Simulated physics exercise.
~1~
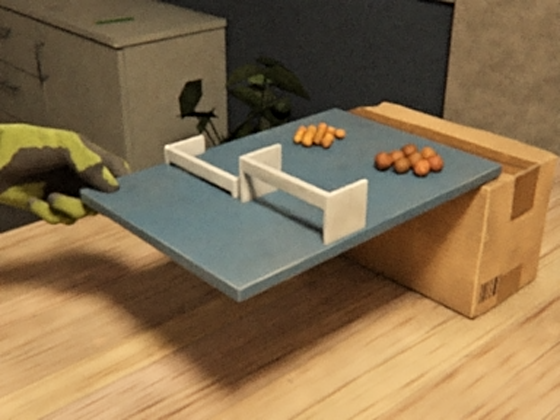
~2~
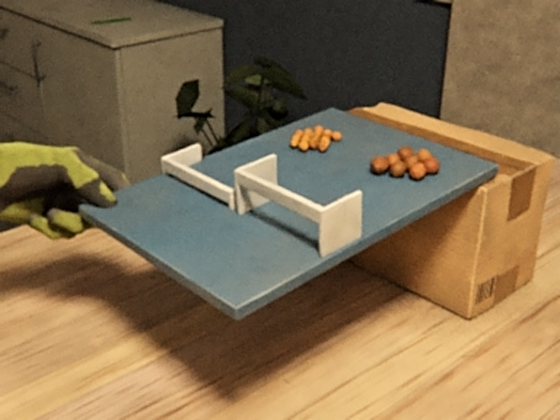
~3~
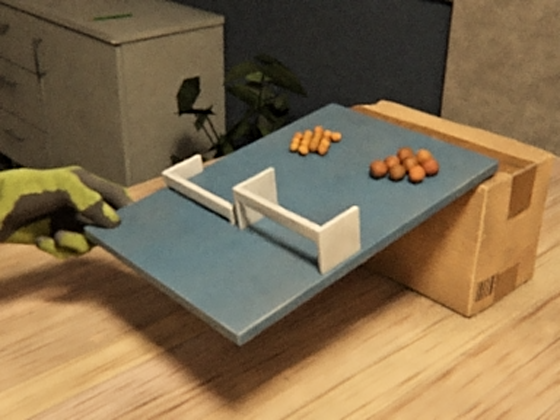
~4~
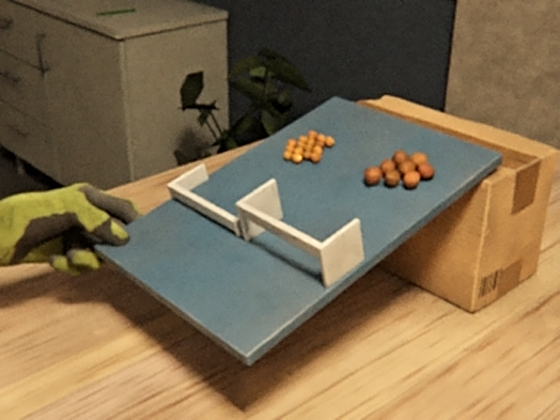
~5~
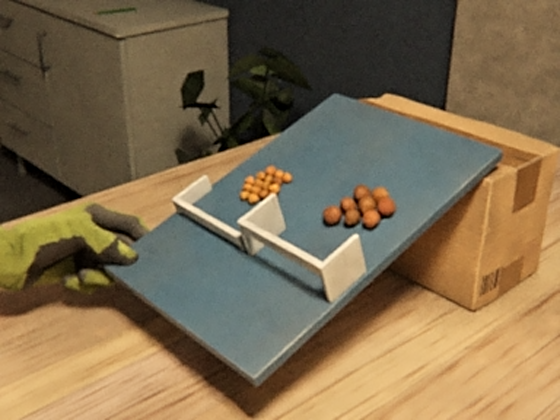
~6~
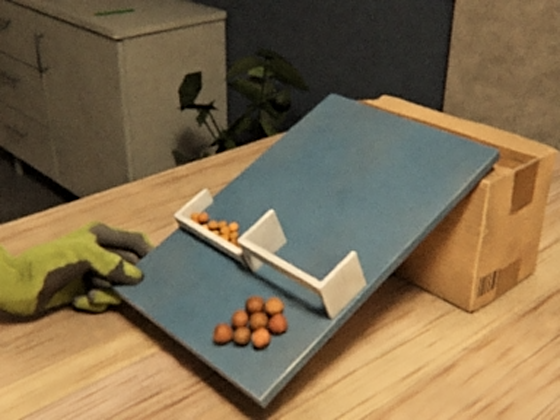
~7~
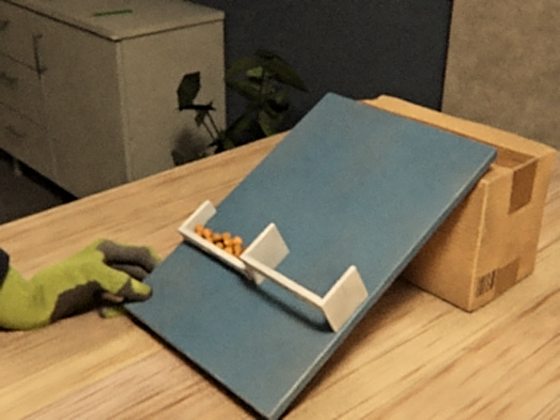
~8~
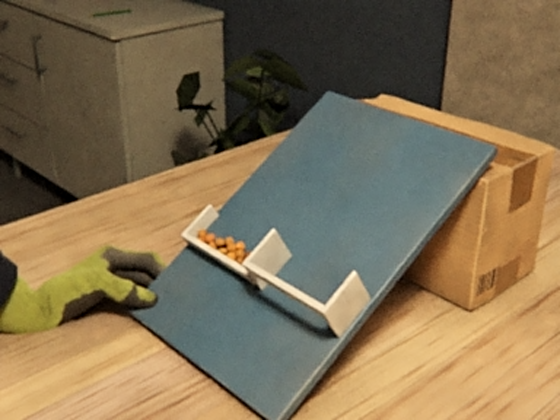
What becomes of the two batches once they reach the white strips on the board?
The brown batch in front gets through the slot under its strip and goes out of sight. The orange batch at the back cannot fit through and stays gathered behind its strip.
